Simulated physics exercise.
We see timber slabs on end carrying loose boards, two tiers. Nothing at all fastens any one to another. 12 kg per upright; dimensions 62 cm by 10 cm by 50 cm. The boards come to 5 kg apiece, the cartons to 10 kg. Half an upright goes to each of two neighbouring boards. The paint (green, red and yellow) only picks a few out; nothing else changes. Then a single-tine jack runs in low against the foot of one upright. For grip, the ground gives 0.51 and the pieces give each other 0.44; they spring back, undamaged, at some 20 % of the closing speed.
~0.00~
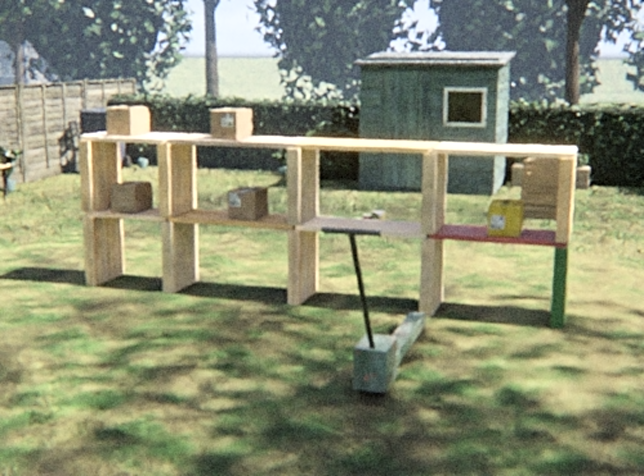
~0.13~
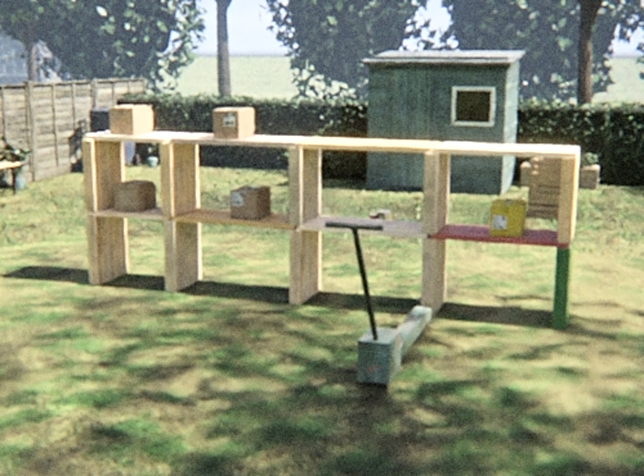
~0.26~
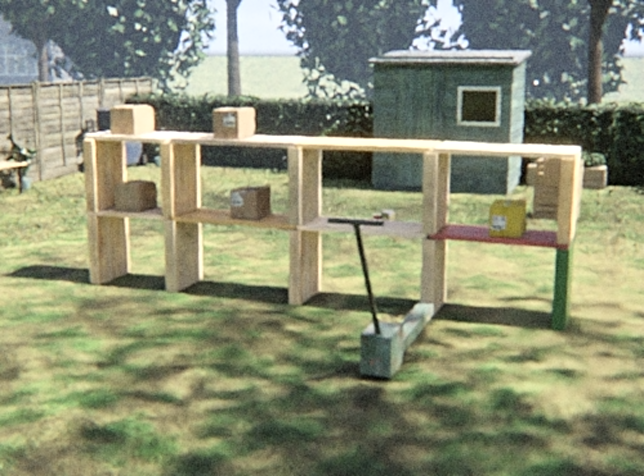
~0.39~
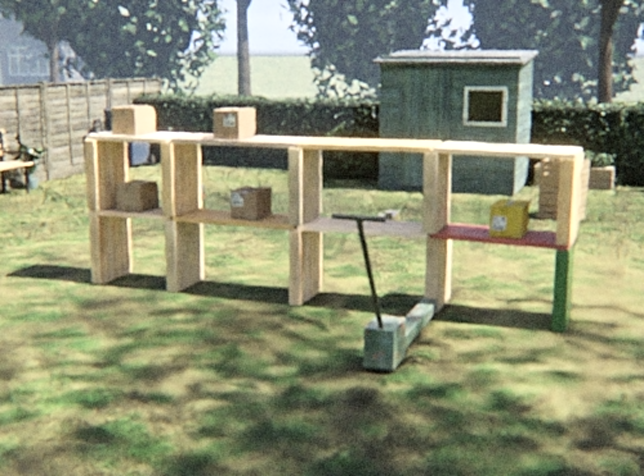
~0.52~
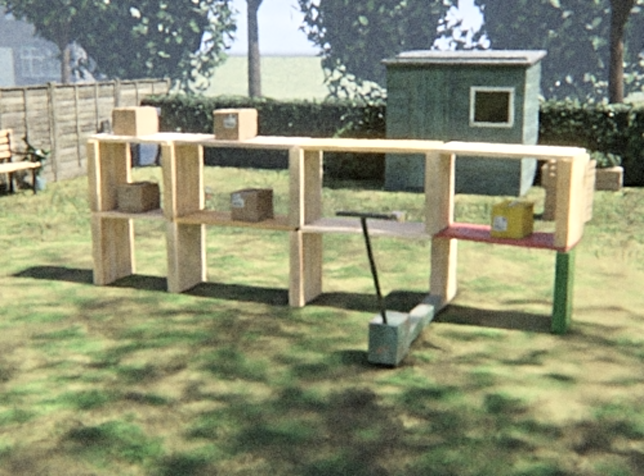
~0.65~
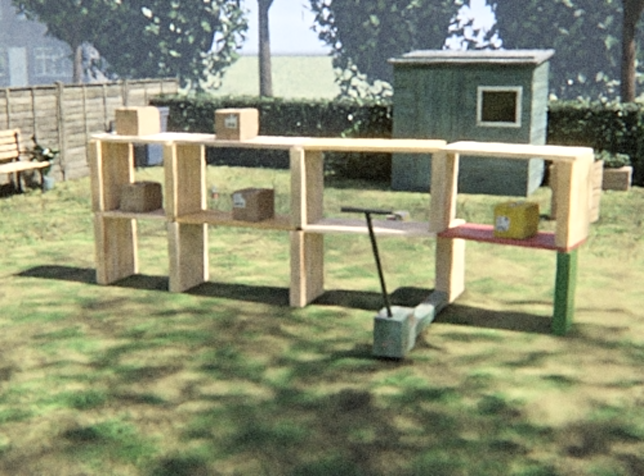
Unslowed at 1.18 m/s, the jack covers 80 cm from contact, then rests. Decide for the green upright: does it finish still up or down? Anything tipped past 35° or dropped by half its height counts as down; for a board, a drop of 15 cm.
It finishes down.
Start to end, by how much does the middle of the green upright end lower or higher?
Looks like it winds up about 25 centimetres lower.
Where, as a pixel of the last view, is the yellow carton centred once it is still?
Somewhere around pixel (465, 292).
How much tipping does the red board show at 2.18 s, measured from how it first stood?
Near 5 degrees from where it started.
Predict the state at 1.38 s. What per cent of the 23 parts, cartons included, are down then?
At that instant, 20 percent.
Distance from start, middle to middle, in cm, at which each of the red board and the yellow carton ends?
Distances: Red 60, yellow 80 (cm).
Around 0.92 s, 2 of the 23 pieces down; green upright tipped 4°; yellow carton tipped 25°, 16 cm lower.
Around 1.38 s, 5 of the 23 pieces down; green upright tipped 67°; yellow carton tipped 16°, 62 cm lower.
Around 2.18 s, 7 of the 23 pieces down; green upright on its side; yellow carton tipped 10°, 64 cm lower.
Finally (3.5 s), 9 of the 23 pieces down; green upright on its side; yellow carton tipped 11°, 64 cm lower; red board tipped 7°, 55 cm lower. Seen by the last camera, middles, green upright near (616, 326), yellow carton near (465, 292).
